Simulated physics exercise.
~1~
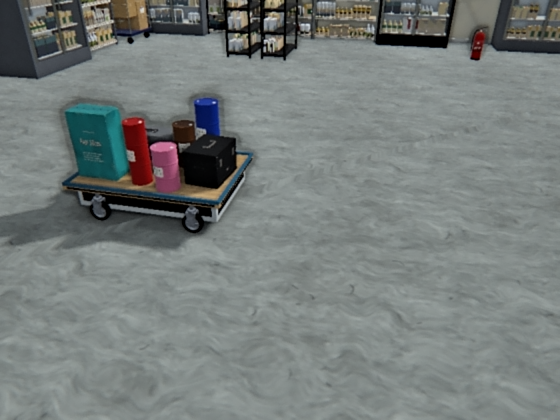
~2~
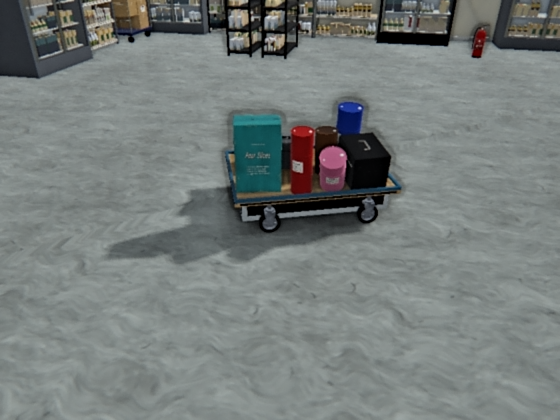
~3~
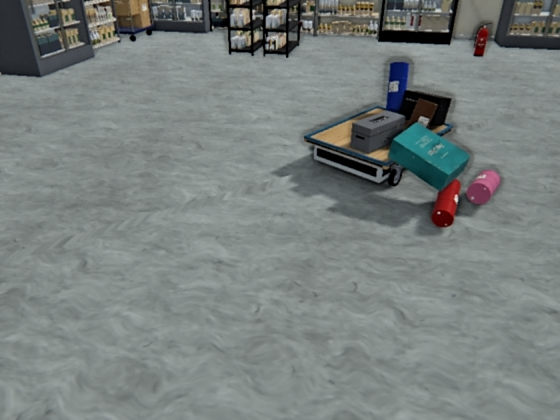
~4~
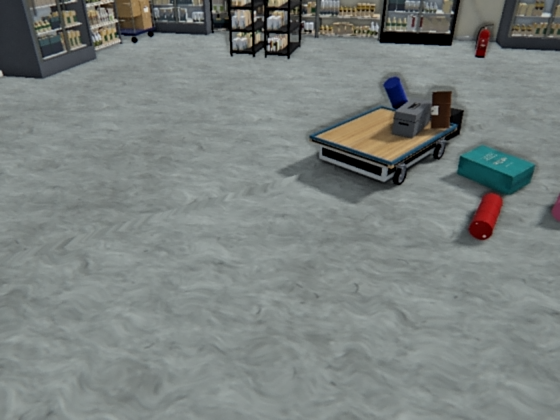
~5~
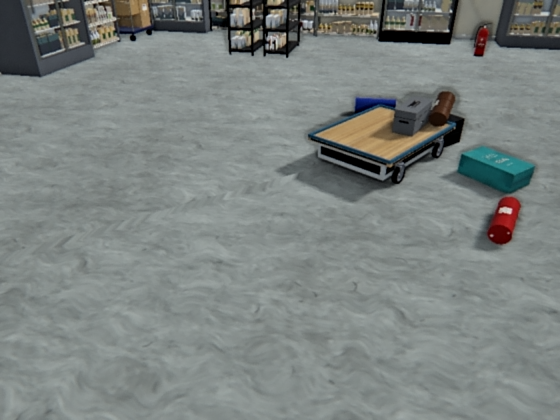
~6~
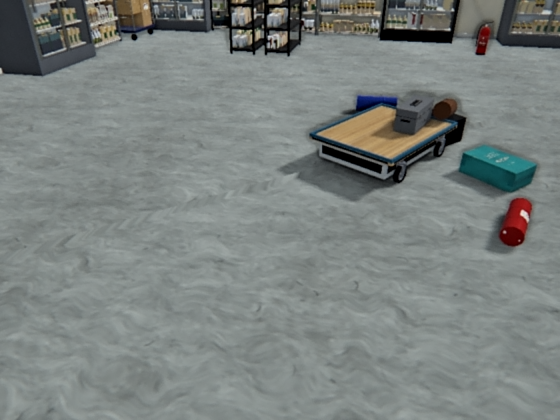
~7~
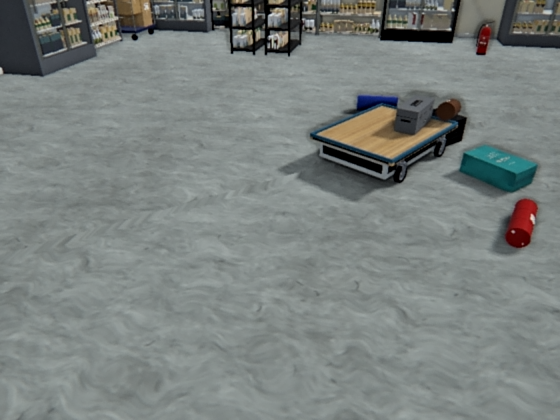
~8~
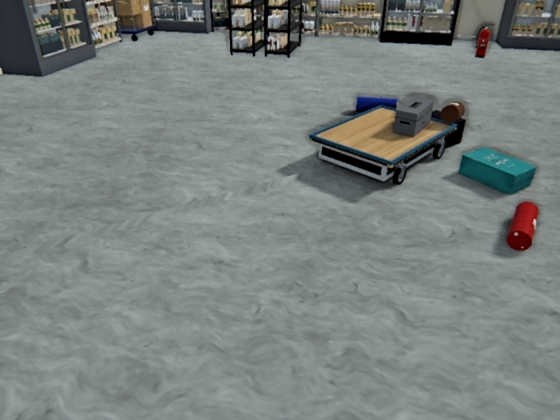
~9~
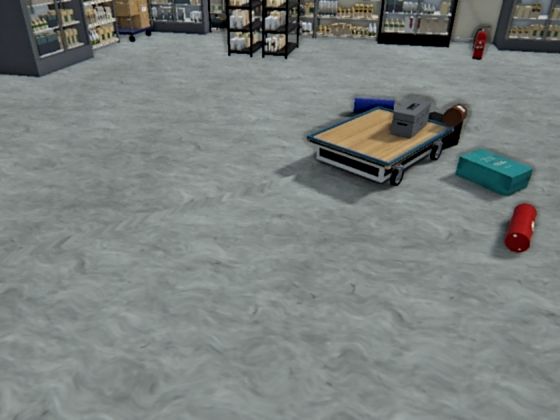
The video shows a flat cart carrying boxes and canisters rolling rightward across a grey floor and turning as its load tips and spills. The cart stops with the grey toolbox still aboard, while the turquoise box and the rolling red canister come to rest on the floor nearby.
